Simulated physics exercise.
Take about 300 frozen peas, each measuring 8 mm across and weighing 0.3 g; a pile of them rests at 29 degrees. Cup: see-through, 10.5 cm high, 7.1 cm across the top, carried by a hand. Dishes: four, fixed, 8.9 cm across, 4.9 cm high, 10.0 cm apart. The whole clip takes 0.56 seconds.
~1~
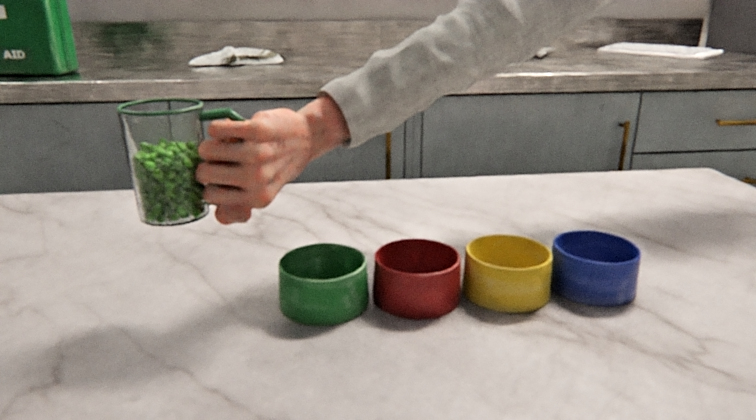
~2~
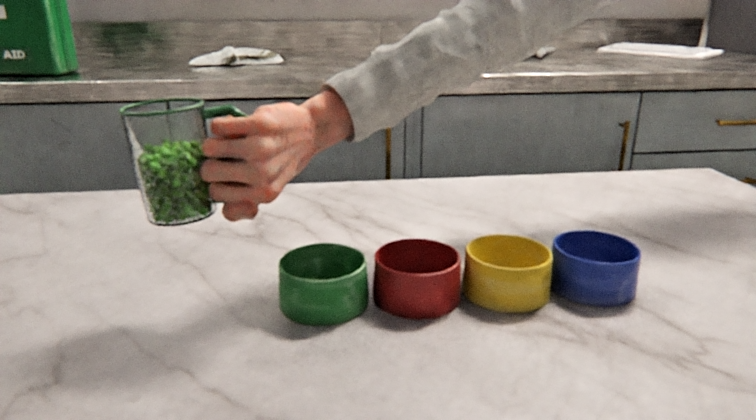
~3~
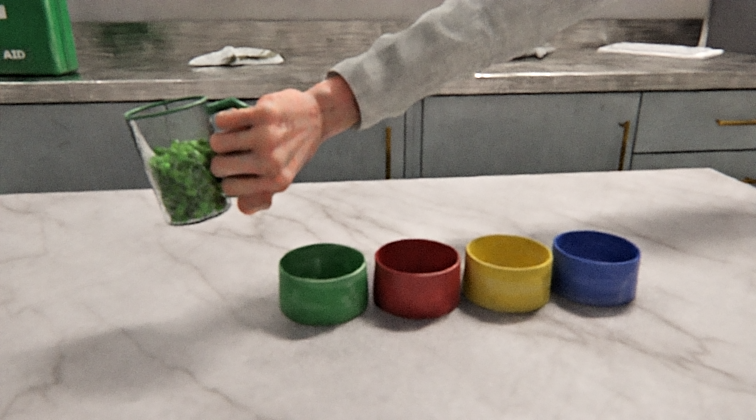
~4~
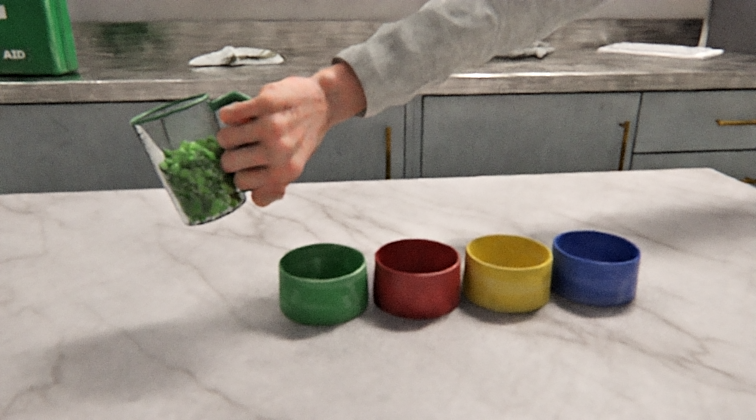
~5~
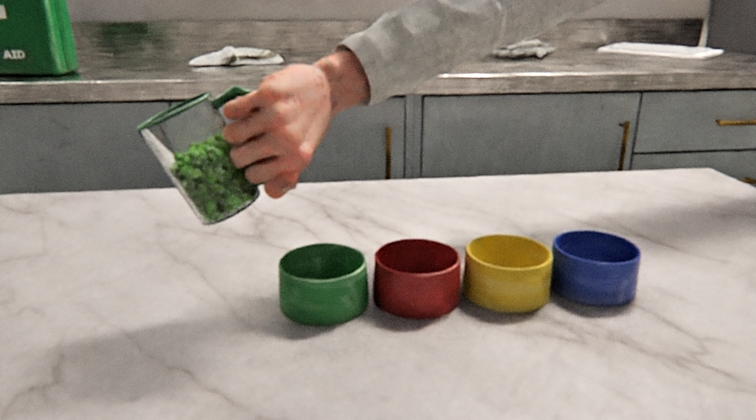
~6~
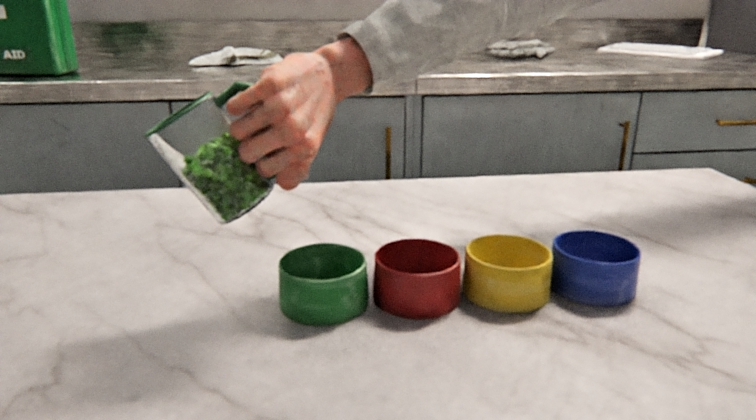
On a marble kitchen counter with green, red, yellow and blue dishes in a row, a hand held up a clear cup of green peas, moved it slightly right and tilted it steadily leftward.
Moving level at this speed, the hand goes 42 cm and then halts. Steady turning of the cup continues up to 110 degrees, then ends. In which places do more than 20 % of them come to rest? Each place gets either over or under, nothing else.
Here is the list: Red under, blue under, green over, yellow under, counter over.
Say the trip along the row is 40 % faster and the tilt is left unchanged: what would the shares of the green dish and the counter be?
Result - green dish: 80; counter: 10.
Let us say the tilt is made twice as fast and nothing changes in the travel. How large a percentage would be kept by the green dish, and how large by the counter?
Then the green dish would get 0 and the counter 100.
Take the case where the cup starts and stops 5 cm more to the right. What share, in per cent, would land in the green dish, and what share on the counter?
Result - green 100 / counter 0.
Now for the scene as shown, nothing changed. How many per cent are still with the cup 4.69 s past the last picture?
Roughly 0 per cent.
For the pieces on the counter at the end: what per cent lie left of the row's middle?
Share: About 100 in a hundred.
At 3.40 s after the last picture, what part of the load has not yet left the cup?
About 0 per cent.
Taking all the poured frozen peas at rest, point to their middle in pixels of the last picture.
Centre at rest, approx.: (260, 303) px.
Then, 2.04 s after the last picture, tilt 110 degrees; cup holds 0 %, green 40 %.
Then, 3.40 s after the last picture, tilt 110 degrees; cup holds 0 %, green 40 %.
Then, 4.69 s after the last picture, tilt 110 degrees; cup holds 0 %, green 40 %.
In the end, red 0 %, blue 0 %, green 40 %, yellow 0 %, counter 60 %.
